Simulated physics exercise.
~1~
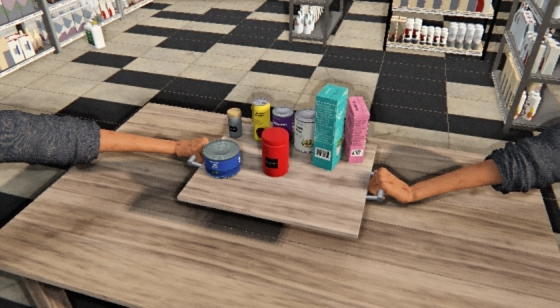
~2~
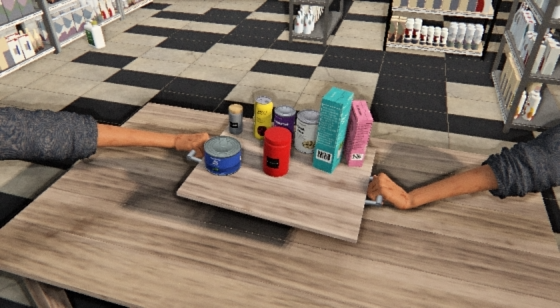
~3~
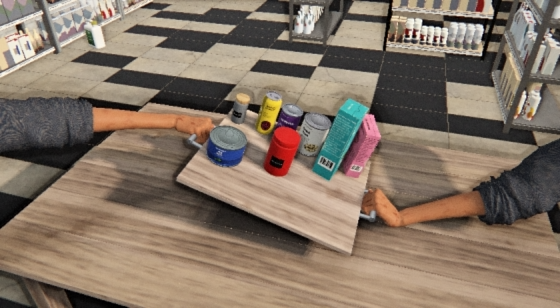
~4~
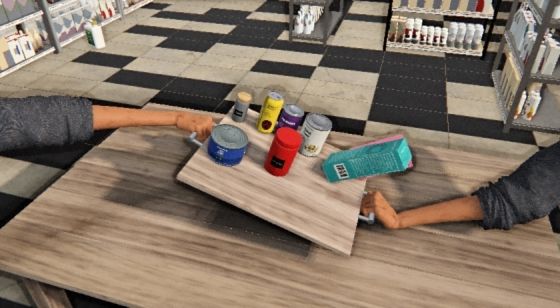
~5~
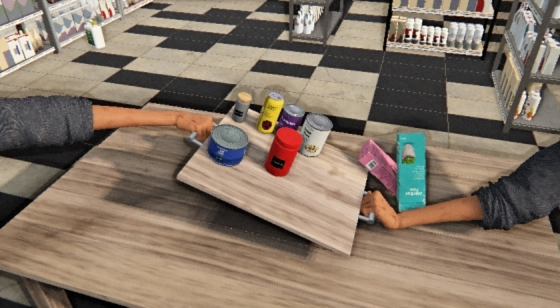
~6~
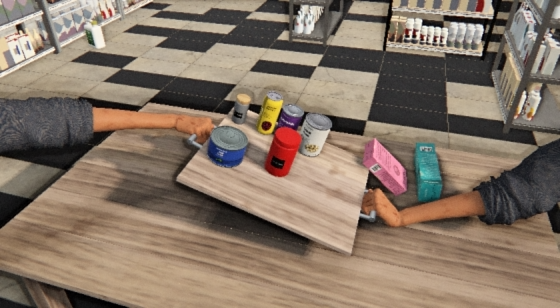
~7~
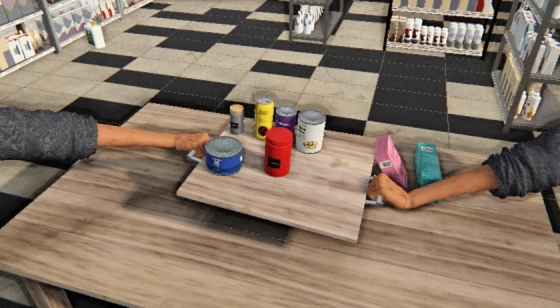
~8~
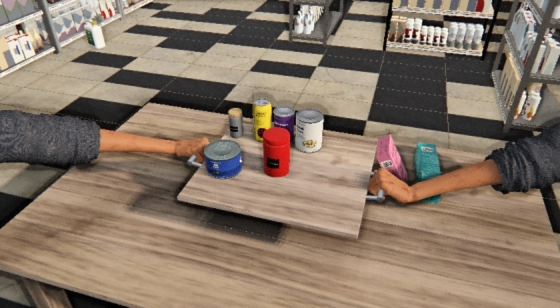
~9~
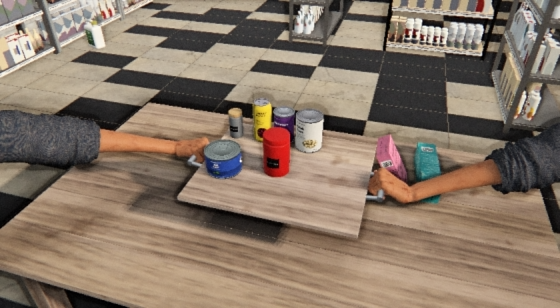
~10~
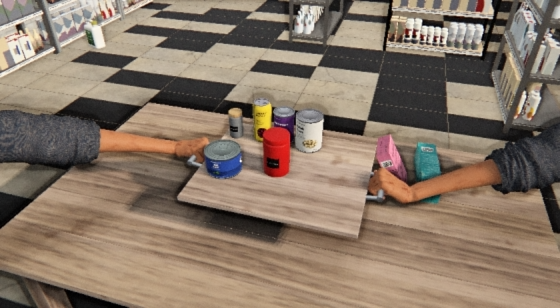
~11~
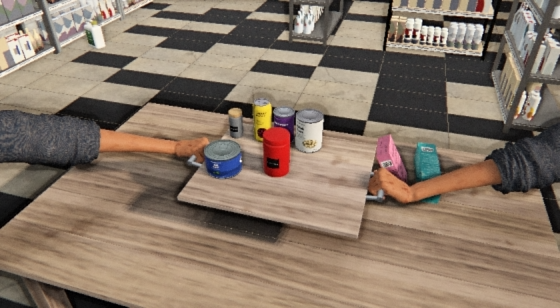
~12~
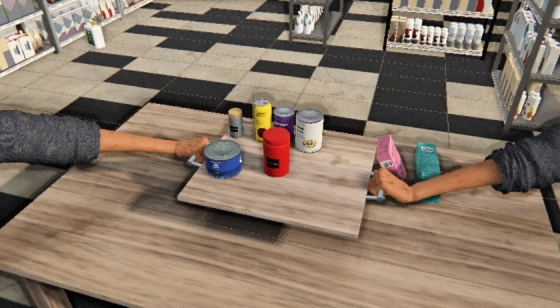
A flat wooden tray, gripped at its sides by two hands above a wooden table in a shop, starts out level with a cluster of cans, jars and cartons on it. The hands tip it down to the right, and the items lean with it. The tall turquoise carton and the pink packet topple off the right edge and tumble onto the table beside the right hand. The blue tub, red jar, yellow can, grey shaker, and purple and white tins stay on the slope. The tray swings back to level, leaving those six upright and the two fallen packages lying on the right.
